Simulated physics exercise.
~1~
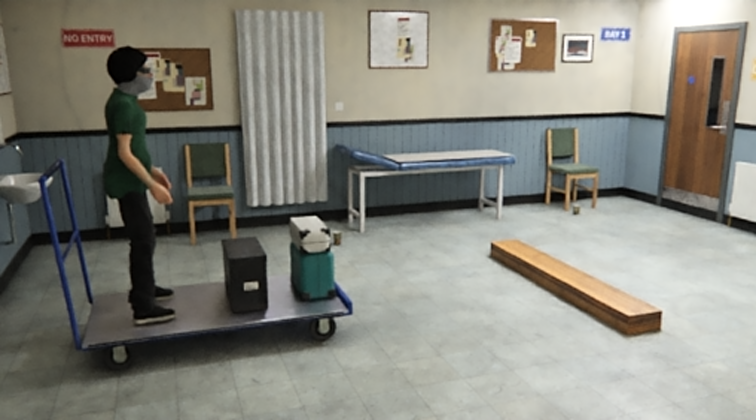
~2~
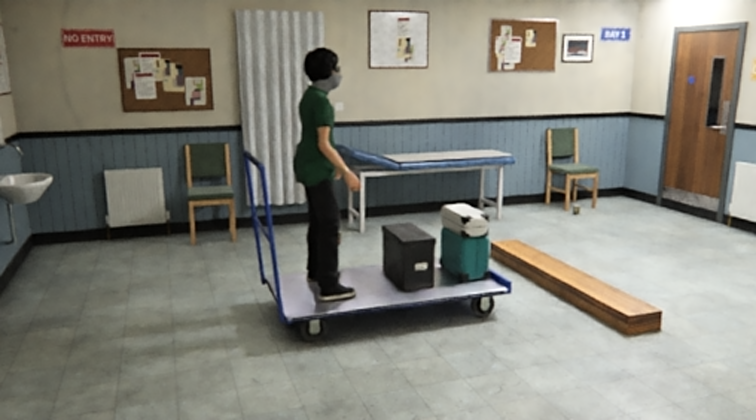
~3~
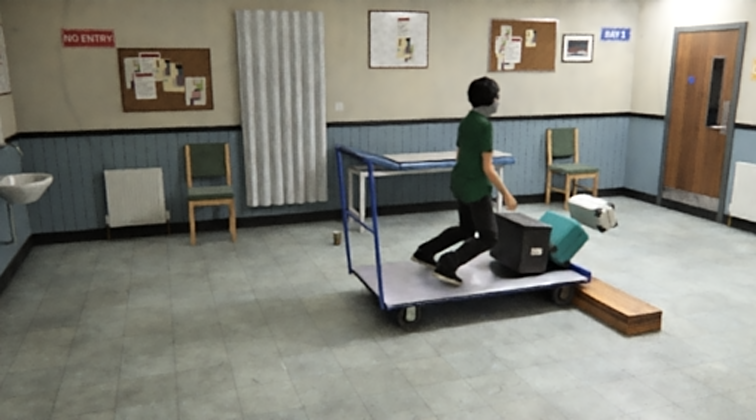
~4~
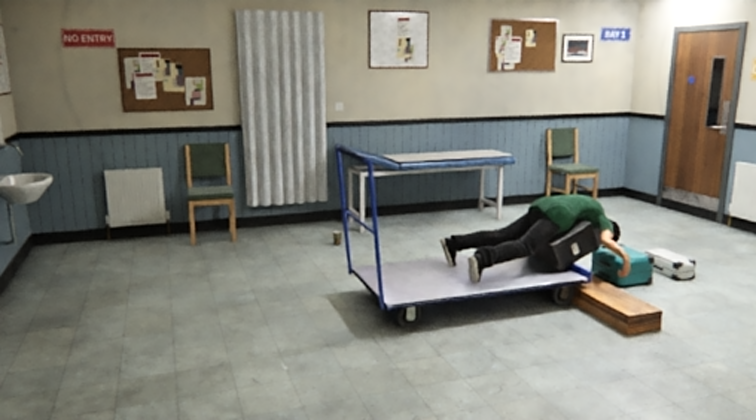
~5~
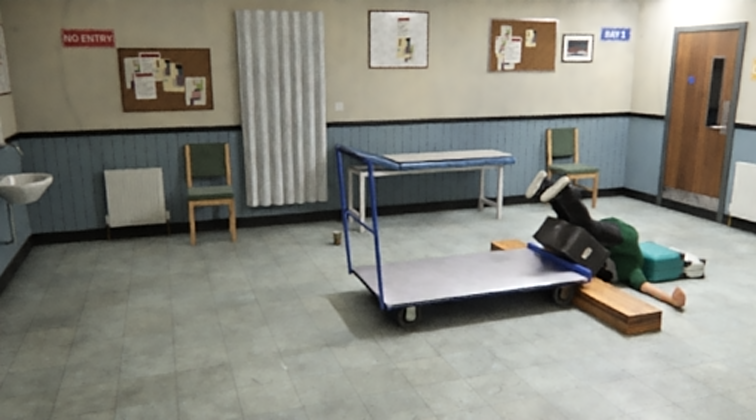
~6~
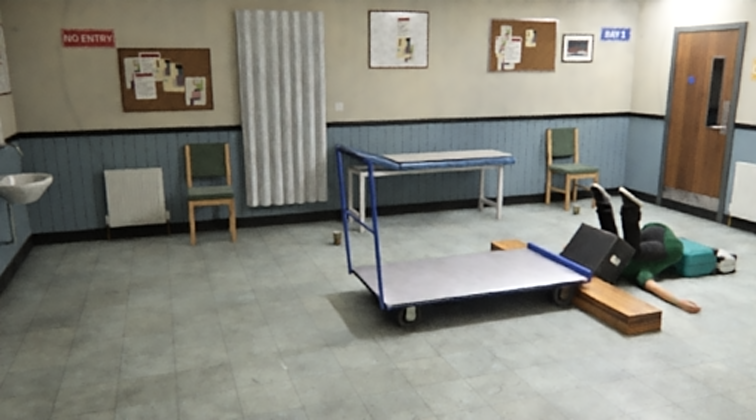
Clinic-like room with trolley rolling right into a wooden kerb and stopping, its standing rider and three cases tumbling onto the floor beyond.
